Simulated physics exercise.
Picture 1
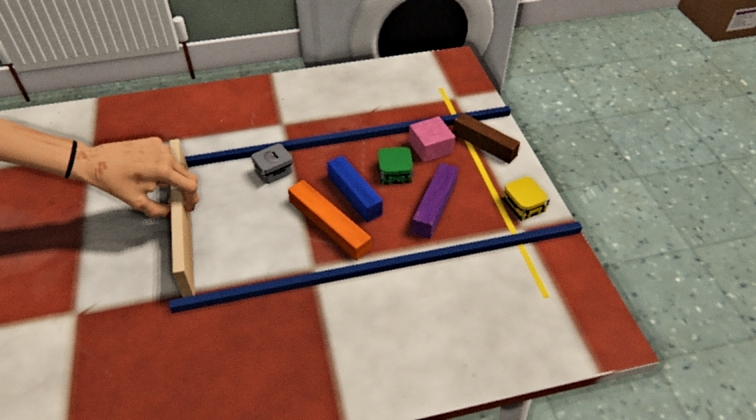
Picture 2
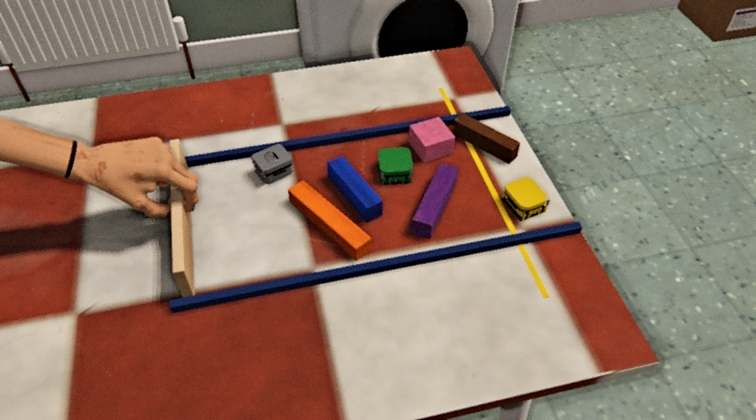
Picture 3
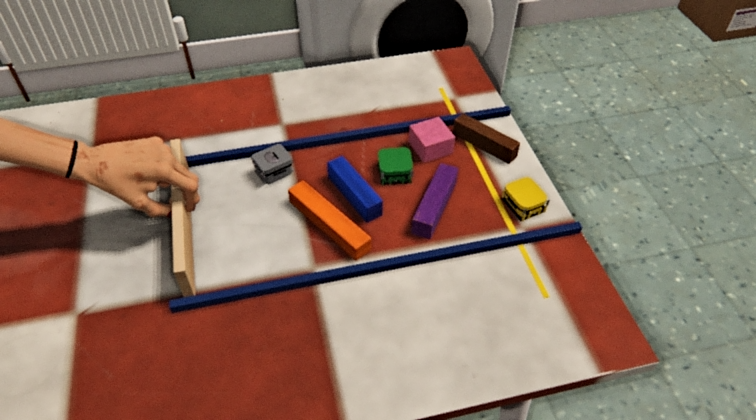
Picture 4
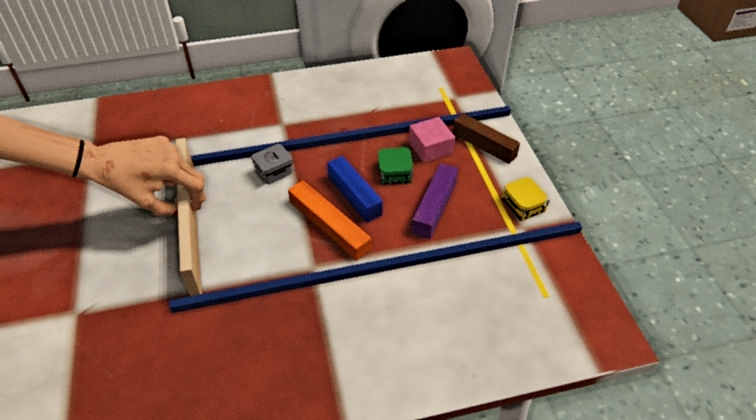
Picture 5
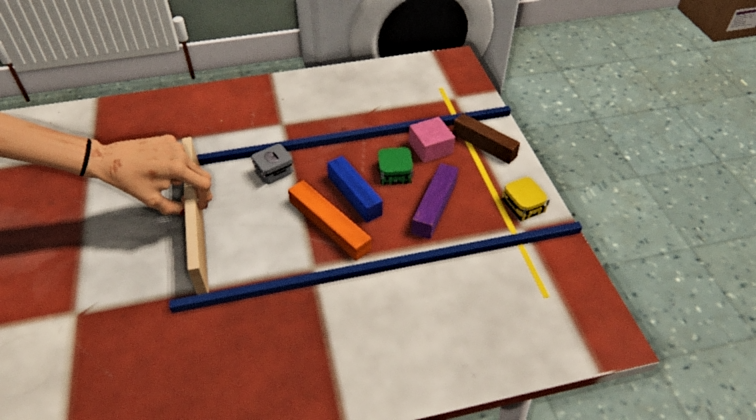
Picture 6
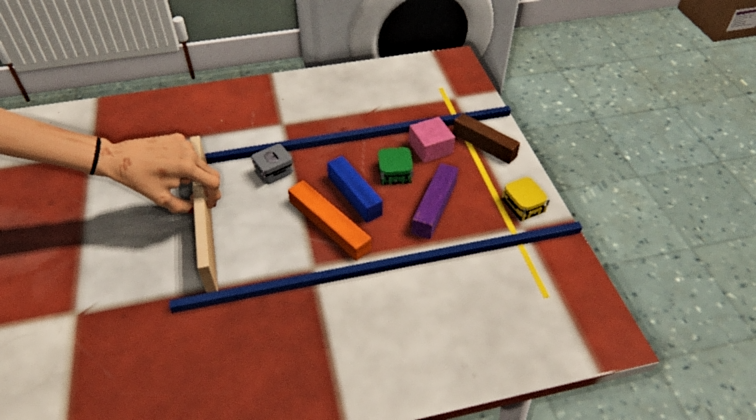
A person's hand, wearing a dark wristband, reaches in from the left and grips an upright wooden board on a red-and-white checked table, seen from above at an angle in a tiled room. Between two blue rails lie grey, green and yellow cases, orange, blue, purple and brown bars, and a pink block near a yellow line at right. The hand holds almost still, then slides the board slightly right, touching nothing, while the camera stays fixed.
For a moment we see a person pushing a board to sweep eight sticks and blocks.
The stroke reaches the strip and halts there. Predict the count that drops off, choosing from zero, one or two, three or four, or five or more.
I predict the tally of drops will be under three but above nought.
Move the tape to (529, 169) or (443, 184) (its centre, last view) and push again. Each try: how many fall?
In that order 6 and 0.
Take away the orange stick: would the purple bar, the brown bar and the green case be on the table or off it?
Note: Purple bar is on by the end; brown bar is off by the end; green case is on by the end.
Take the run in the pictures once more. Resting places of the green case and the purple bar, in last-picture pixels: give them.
Listed in order, first is (529, 150) and the other is (545, 192).
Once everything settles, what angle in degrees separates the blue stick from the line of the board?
I'd estimate about 0 degrees.
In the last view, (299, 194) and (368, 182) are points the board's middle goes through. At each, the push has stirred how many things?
First 2 and then 5.
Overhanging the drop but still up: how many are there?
I'd put it at 3.
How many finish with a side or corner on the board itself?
Count recorded: 2.
A little later, none off yet; yellow case at rest near (525, 199); brown bar at rest near (486, 138); pink block at rest near (431, 140).
When it is over, the number that fall off is one or two; down, brown bar and yellow case.
